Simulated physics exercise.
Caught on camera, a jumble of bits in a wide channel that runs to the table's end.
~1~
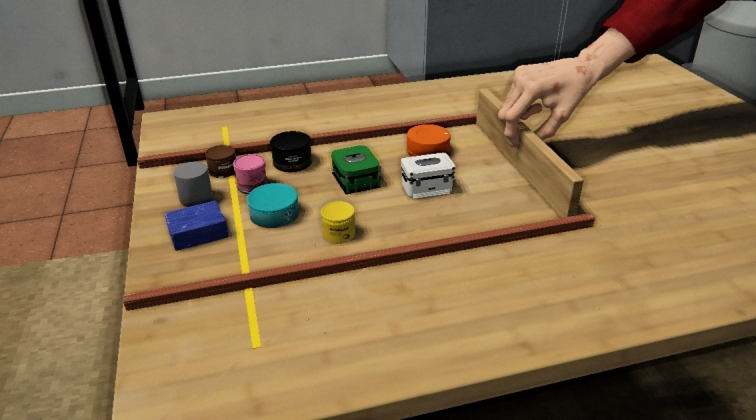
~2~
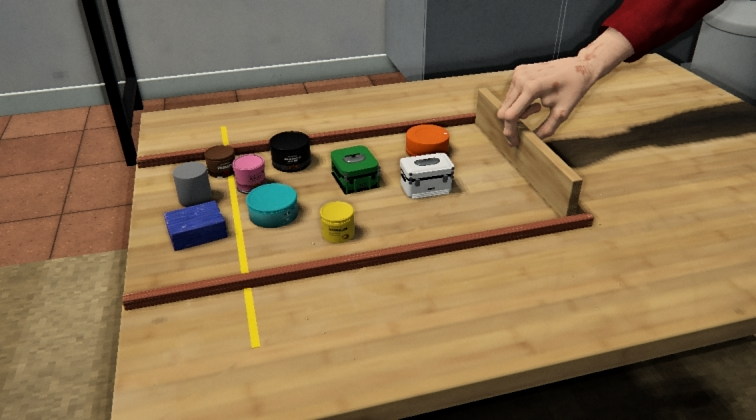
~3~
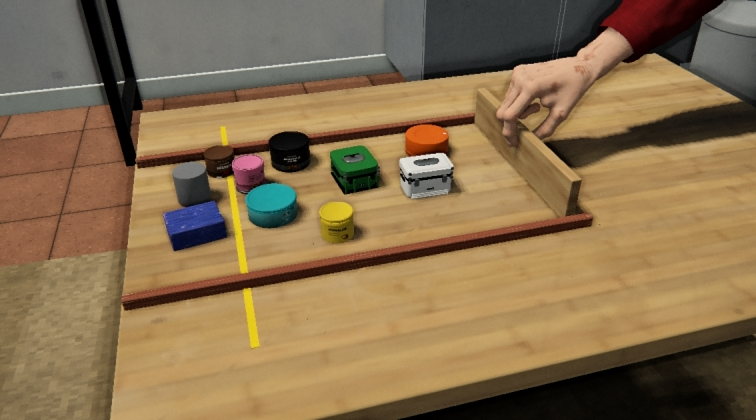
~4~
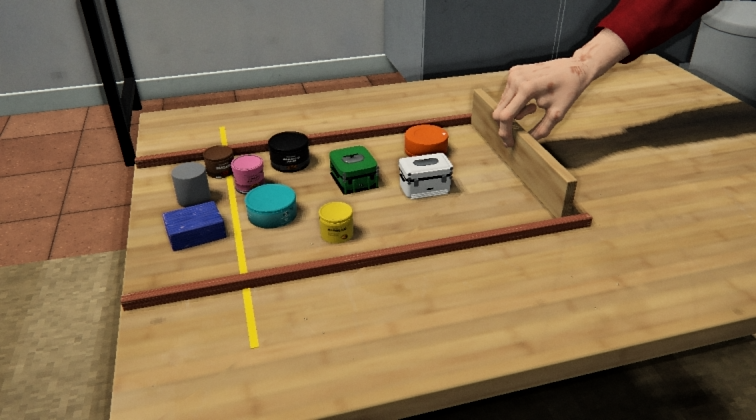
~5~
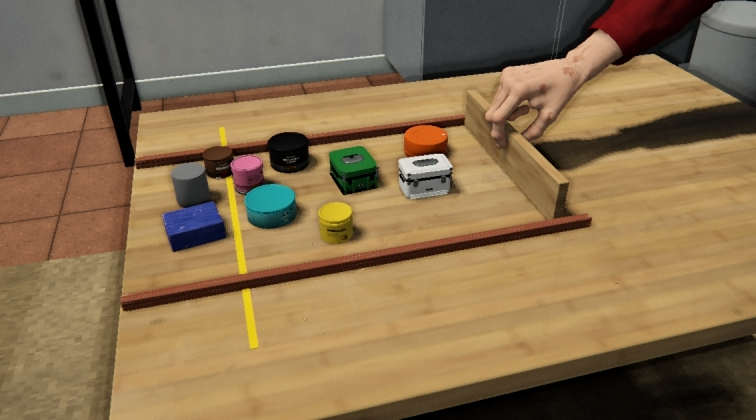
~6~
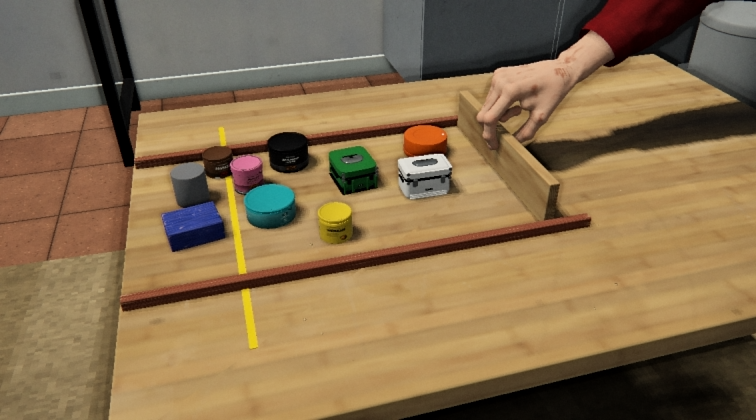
A hand in a red sleeve held a wooden board upright across a channel on a table, then slid it slightly left toward a jumble of colourful tubs and boxes, which stayed where they were.
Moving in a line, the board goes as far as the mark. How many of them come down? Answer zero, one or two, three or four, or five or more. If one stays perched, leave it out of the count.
One or two.
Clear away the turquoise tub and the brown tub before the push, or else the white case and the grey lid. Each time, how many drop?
0 and 0.
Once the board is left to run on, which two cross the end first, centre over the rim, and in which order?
The order is the blue block, then the brown tub.
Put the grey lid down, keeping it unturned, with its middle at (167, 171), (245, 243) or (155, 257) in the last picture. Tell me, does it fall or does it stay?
In sequence: It stays; it stays; it stays.
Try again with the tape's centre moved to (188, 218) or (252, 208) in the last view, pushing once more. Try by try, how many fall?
The first try gives 6, the second gives 0.
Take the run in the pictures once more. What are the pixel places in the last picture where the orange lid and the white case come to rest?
(204, 171) and (208, 212), roughly.
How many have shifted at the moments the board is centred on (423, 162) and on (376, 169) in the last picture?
The counts are 2 and 3.
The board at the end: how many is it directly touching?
Tally at the end: 4.
Soon after, none off yet; grey lid at rest near (190, 186); blue block at rest near (193, 226); brown tub at rest near (219, 162).
Then, none off yet; grey lid moving near (183, 188); blue block moved about its own width near (156, 235); brown tub moved about its own width near (172, 166).
By the end, the number that fall off is one or two; fallen, brown tub and blue block.
